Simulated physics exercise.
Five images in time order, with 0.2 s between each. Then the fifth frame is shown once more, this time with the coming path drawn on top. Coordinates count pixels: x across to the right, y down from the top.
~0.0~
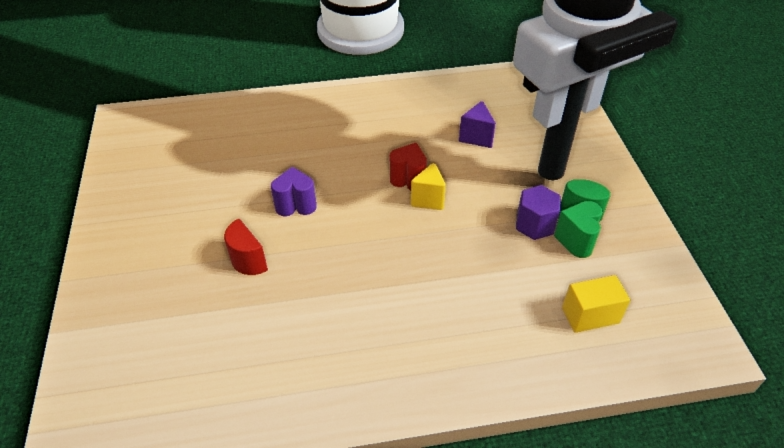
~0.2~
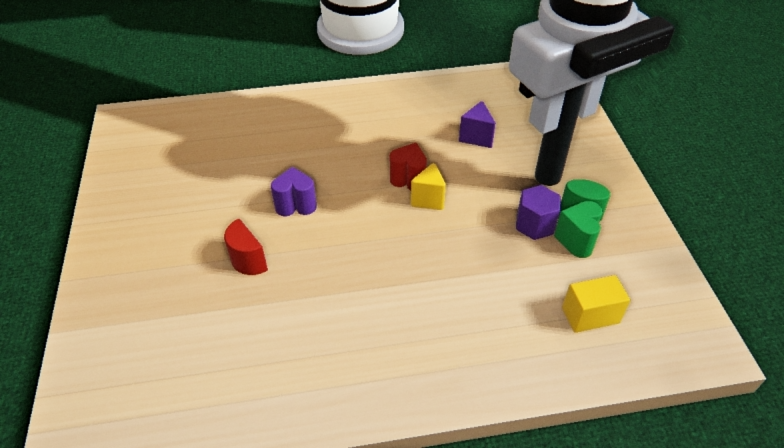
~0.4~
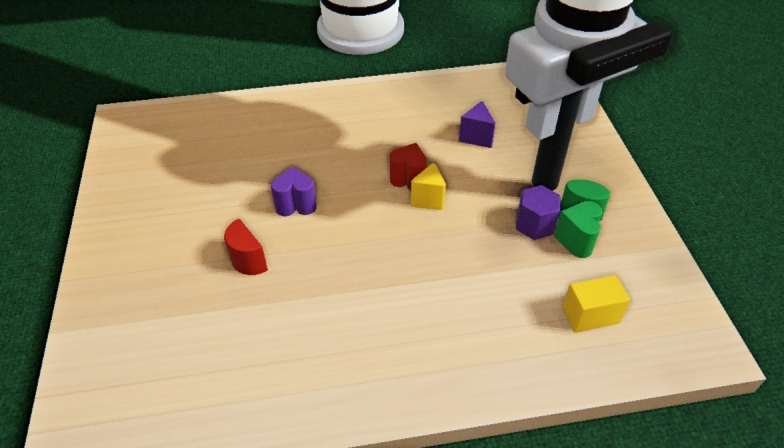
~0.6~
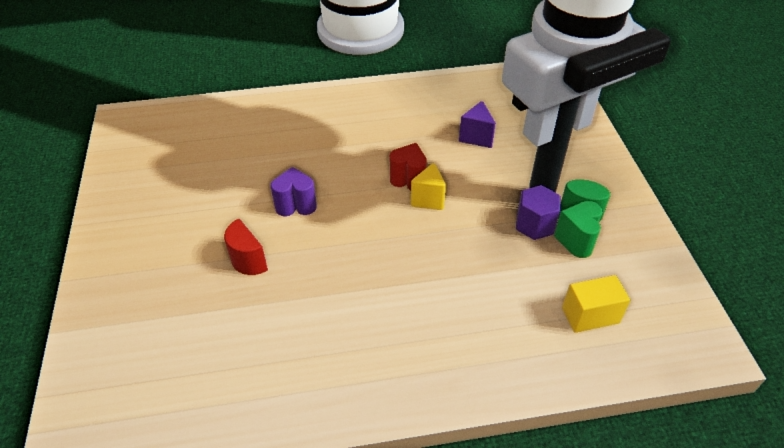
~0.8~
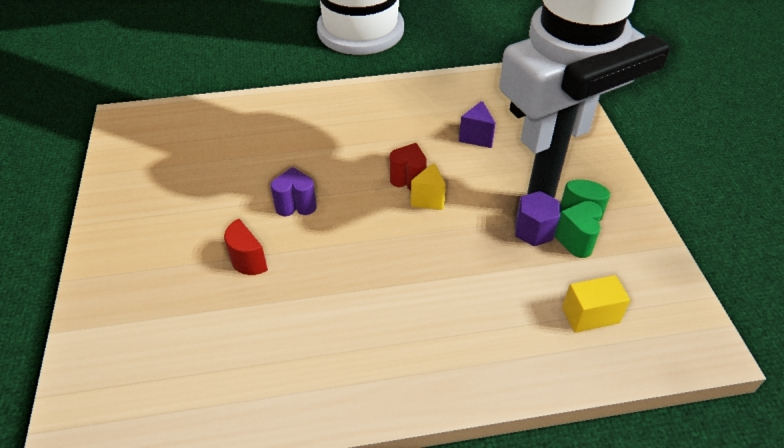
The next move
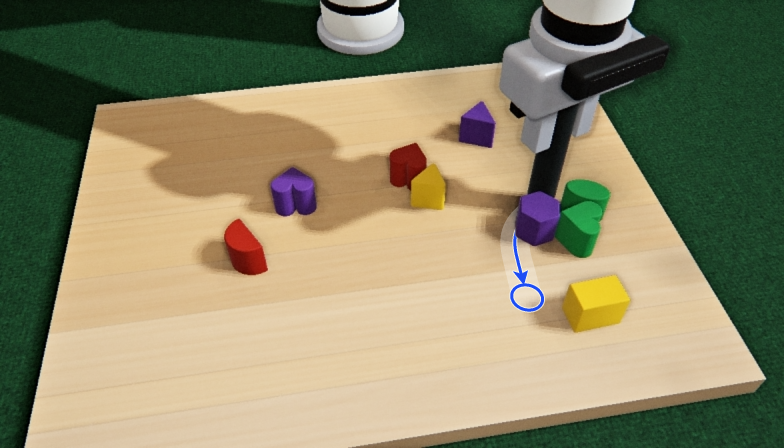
At the start, a robot arm holds a black post upright just behind a purple six-sided block and two green blocks on a wooden board. The post edges slightly toward the viewer and left, closing in behind the purple block, which shifts barely, if at all, while the other blocks stay still.
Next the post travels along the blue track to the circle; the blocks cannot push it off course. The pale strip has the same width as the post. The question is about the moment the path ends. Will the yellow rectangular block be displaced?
That would be a yes.
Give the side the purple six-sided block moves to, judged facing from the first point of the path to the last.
To the left.
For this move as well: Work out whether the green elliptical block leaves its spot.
By then it is still where it was.
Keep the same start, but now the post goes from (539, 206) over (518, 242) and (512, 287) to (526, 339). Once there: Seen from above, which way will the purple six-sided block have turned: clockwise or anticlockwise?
Watching from overhead, you'd notice the purple six-sided block rotating counter-clockwise.
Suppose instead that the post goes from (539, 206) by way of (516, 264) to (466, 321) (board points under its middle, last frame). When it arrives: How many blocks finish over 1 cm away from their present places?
One block shifts.
Drawn move, from (539, 206) by way of (517, 229) and (518, 262) to (527, 297).
The first path, step by step. One third of the way, post at (519, 220); purple six-sided block at (537, 230), turned 55° anticlockwise.
Two thirds of the way, post at (520, 252); purple six-sided block at (551, 259), turned 85° anticlockwise.
At the end, post at (530, 288); purple six-sided block at (571, 284), turned 110° anticlockwise; green elliptical block still; yellow rectangular block at (611, 302), turned 35° anticlockwise.
